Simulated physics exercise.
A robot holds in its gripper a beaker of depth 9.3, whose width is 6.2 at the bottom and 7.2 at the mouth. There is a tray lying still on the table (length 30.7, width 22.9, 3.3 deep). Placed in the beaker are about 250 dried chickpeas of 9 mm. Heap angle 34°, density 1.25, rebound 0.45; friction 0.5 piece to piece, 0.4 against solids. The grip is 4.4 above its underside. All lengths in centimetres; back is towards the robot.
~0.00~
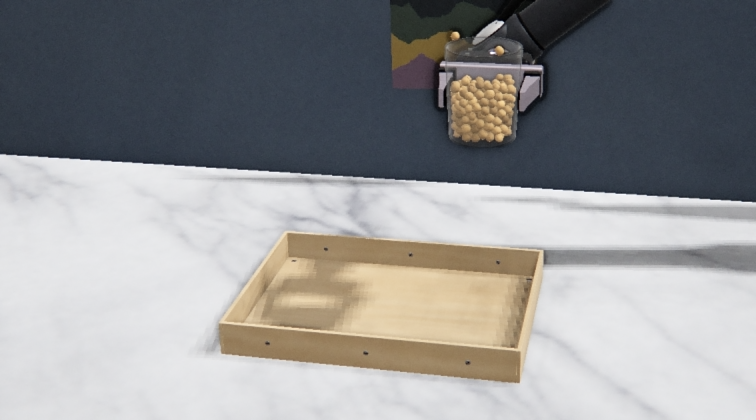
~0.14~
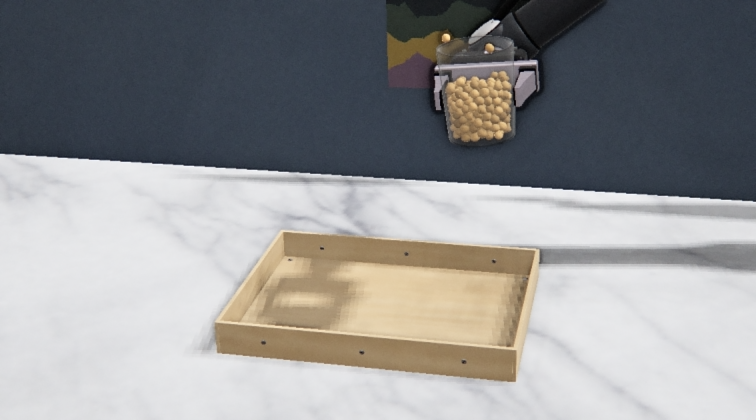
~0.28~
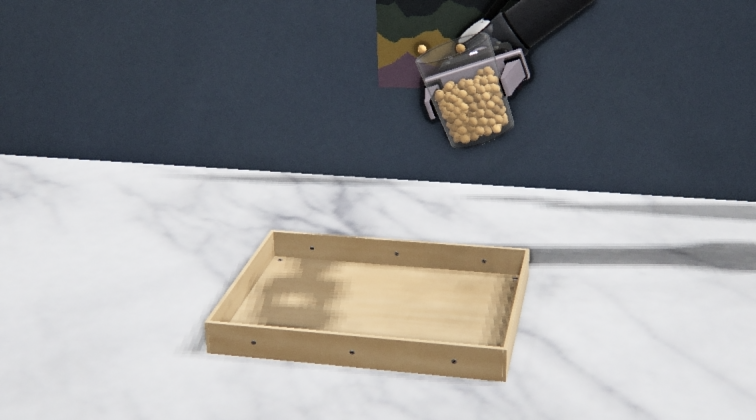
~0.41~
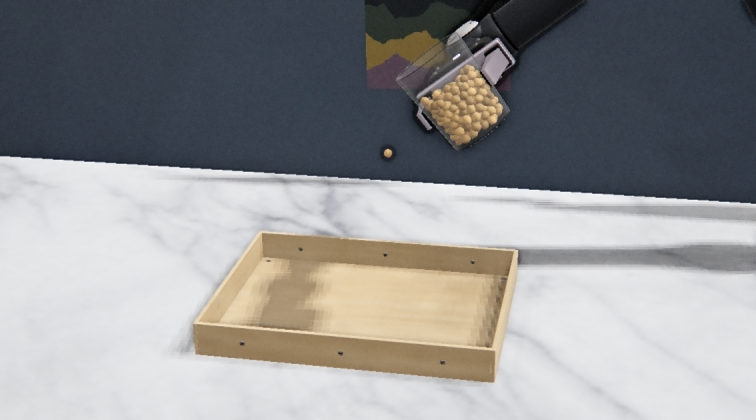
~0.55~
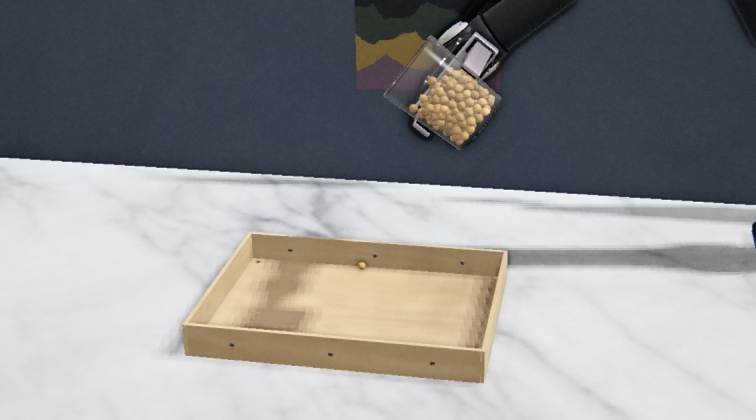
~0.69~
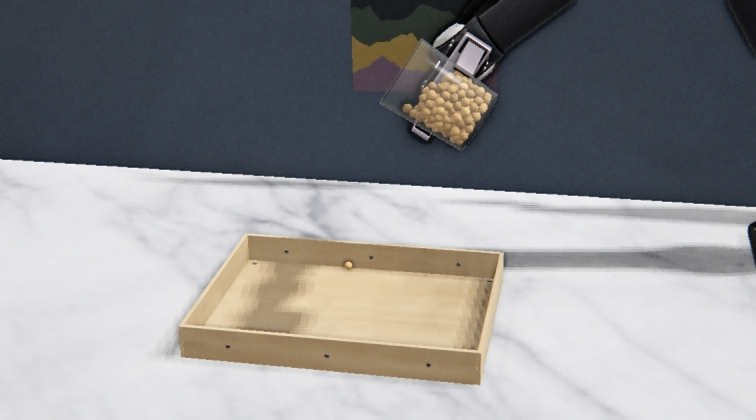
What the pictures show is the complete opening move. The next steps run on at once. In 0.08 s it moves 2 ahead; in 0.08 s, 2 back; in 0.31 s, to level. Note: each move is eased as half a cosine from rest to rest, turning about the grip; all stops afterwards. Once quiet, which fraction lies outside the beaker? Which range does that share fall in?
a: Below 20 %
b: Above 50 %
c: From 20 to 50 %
a.
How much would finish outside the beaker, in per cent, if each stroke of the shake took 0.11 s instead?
That would give around 0 per cent.
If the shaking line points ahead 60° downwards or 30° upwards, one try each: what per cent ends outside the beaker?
Estimates, in order: 0 % then 0 %.
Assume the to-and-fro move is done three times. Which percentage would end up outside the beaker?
I'd expect close to 5 per cent then.
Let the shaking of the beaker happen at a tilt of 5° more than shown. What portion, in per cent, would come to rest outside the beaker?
Estimate: Close to 5 per cent.
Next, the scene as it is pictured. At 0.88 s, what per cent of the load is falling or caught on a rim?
About 0 %.
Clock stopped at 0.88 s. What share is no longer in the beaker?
About 0 in a hundred parts are out by then.
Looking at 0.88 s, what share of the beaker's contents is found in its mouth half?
Mouth half: Close to 35 per cent.
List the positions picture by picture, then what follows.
The first frame shows beaker middle at (483, 94), level; upper third of the load around (485, 92), from x 455 to 510, top at y 35; 246 in the beaker.
The second frame shows beaker middle at (479, 93), tilted 6° forward; upper third of the load around (482, 91), from x 445 to 505, top at y 40.
The third frame shows beaker middle at (468, 93), tilted 20° forward; upper third of the load around (476, 90), from x 420 to 505, top at y 50.
The fourth frame shows beaker middle at (456, 95), tilted 38° forward; upper third of the load around (465, 91), from x 390 to 500, top at y 70; 245 in the beaker, 1 in flight or on a rim.
The fifth frame shows beaker middle at (445, 96), tilted 52° forward; upper third of the load around (457, 90), from x 360 to 490, top at y 70; 245 in the beaker, 1 in the tray.
The sixth frame shows beaker middle at (441, 98), tilted 58° forward; upper third of the load around (454, 92), from x 350 to 485, top at y 75; 245 in the beaker, 1 in the tray.
After 0.88 s, tilted 57° forward, highest piece 27 above the table; 244 in the beaker, 1 in the tray, 1 in flight or on a rim.
After 1.07 s, tilted 12° forward, highest piece 30 above the table; 242 in the beaker, 3 in the tray, 1 in flight or on a rim.
After 1.36 s, level, highest piece 29 above the table; 242 in the beaker, 4 in the tray.
After 2.41 s, level, highest piece 29 above the table; 242 in the beaker, 4 in the tray.
At rest, 242 in the beaker, 4 in the tray. That is 2 % outside the beaker.
